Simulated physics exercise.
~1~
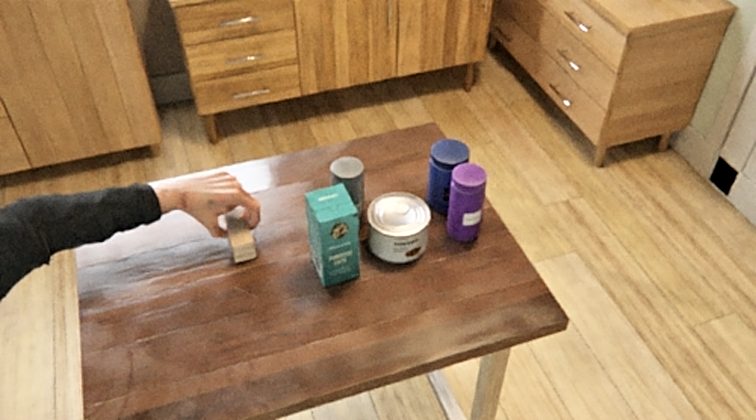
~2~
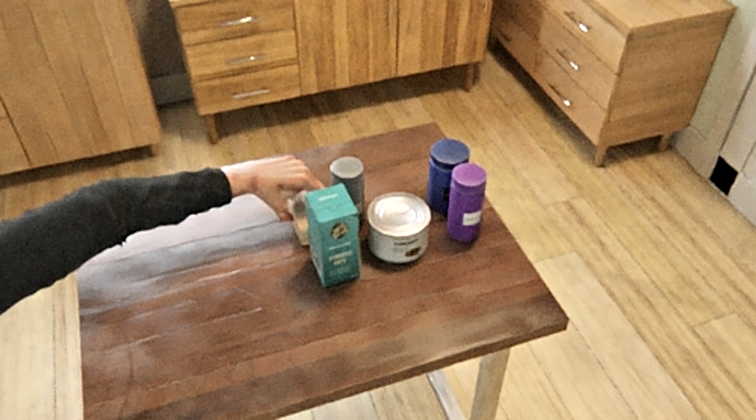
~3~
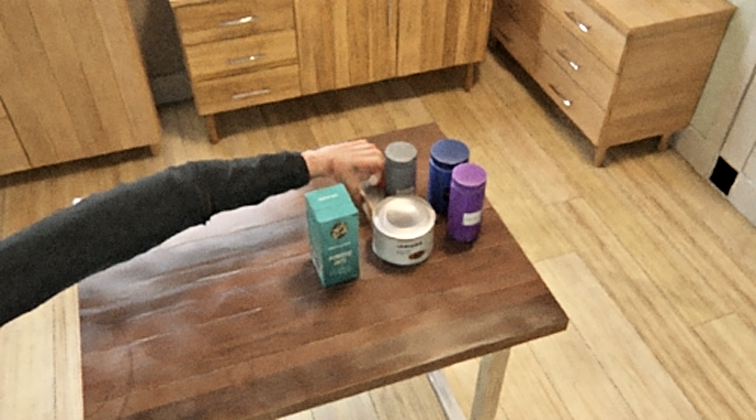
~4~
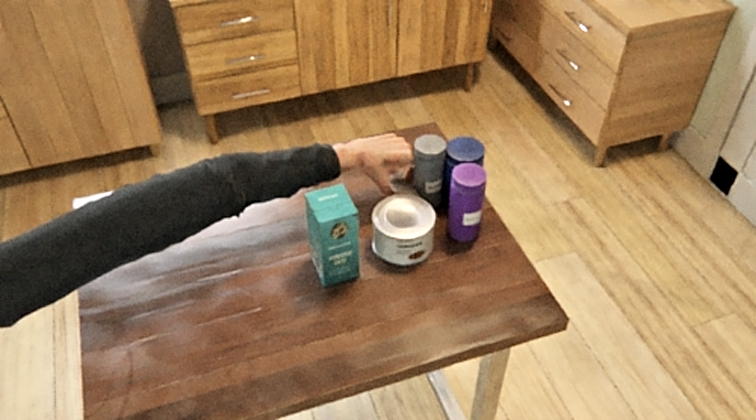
A hand in a dark sleeve slid a small block rightward across a wooden table, passing behind a turquoise carton and a white tub and pushing a grey jar along until it nudged a blue jar slightly, with everything still standing.
